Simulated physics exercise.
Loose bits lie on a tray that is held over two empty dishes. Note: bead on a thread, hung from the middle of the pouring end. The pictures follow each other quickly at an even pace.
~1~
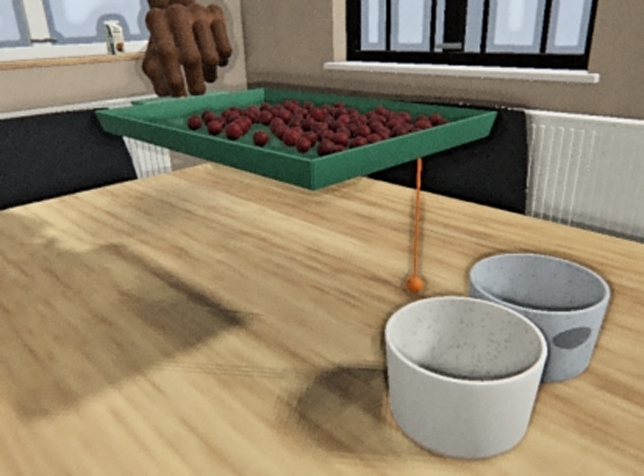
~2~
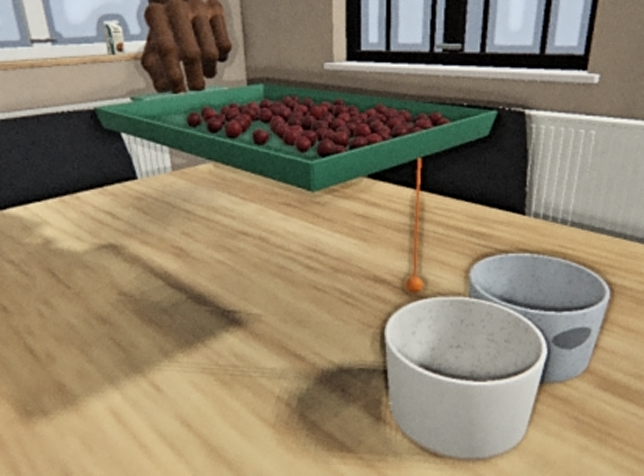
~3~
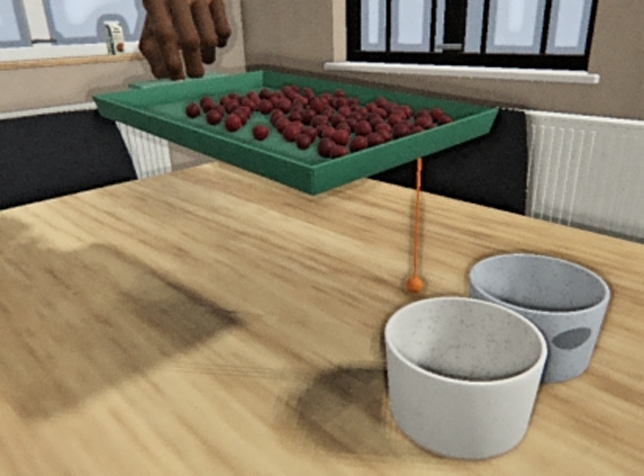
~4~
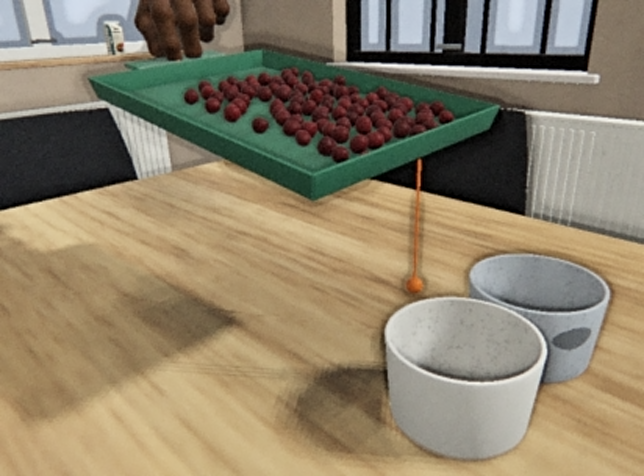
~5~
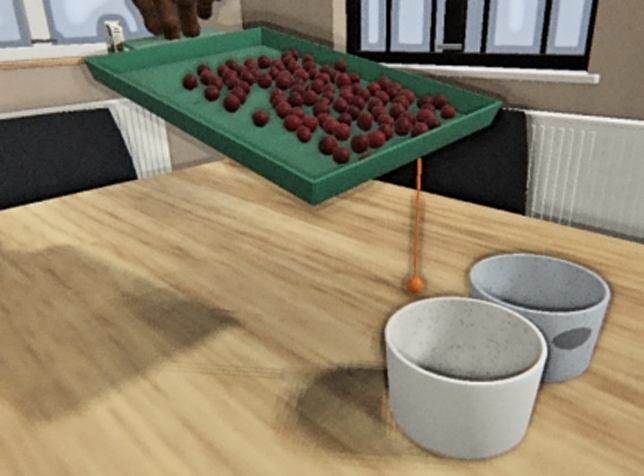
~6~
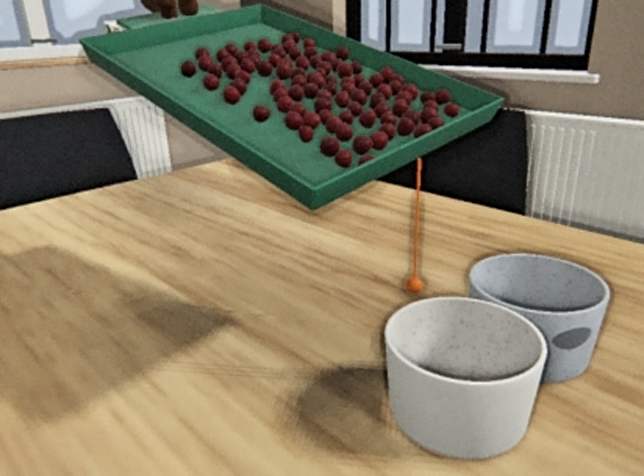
A dark brown hand held a green tray of dark red dried cherries above two empty dishes on a wooden table, then gradually raised its far side, tilting it more steeply toward the near corner.
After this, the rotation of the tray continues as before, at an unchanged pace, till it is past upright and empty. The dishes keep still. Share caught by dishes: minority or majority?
Most is lost.
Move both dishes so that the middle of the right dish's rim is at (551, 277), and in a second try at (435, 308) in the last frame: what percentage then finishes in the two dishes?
You'd get 10 in a hundred first and 90 in a hundred after that.
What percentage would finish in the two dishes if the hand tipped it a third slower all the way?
That works out at roughly 20 per cent.
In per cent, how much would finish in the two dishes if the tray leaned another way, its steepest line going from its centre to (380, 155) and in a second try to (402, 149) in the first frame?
I'd put it at some 60 % and then some 90 %.
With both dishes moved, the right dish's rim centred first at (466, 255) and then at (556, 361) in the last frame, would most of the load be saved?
At place one not up to half; at place two not up to half.
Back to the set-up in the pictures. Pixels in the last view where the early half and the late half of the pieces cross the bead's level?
Near (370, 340) and later near (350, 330).
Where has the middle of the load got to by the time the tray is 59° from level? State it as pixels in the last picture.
Roughly at (346, 117).
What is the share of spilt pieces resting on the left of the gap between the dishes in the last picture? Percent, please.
Looks to be around 90 per cent of the spill.
Just after the last frame, tray tipped steeply; almost all on the tray; just a few outside both; about a tenth in the air.
A moment on, tray tipped right over; roughly half on the tray; about a tenth in the left dish; roughly a quarter outside both; roughly a quarter in the air.
Further on, tray tipped past a quarter turn; about a tenth in the left dish; the larger part outside both.
When it is over, tray tipped past a quarter turn; about a tenth in the left dish; not one in the right dish; the larger part outside both.
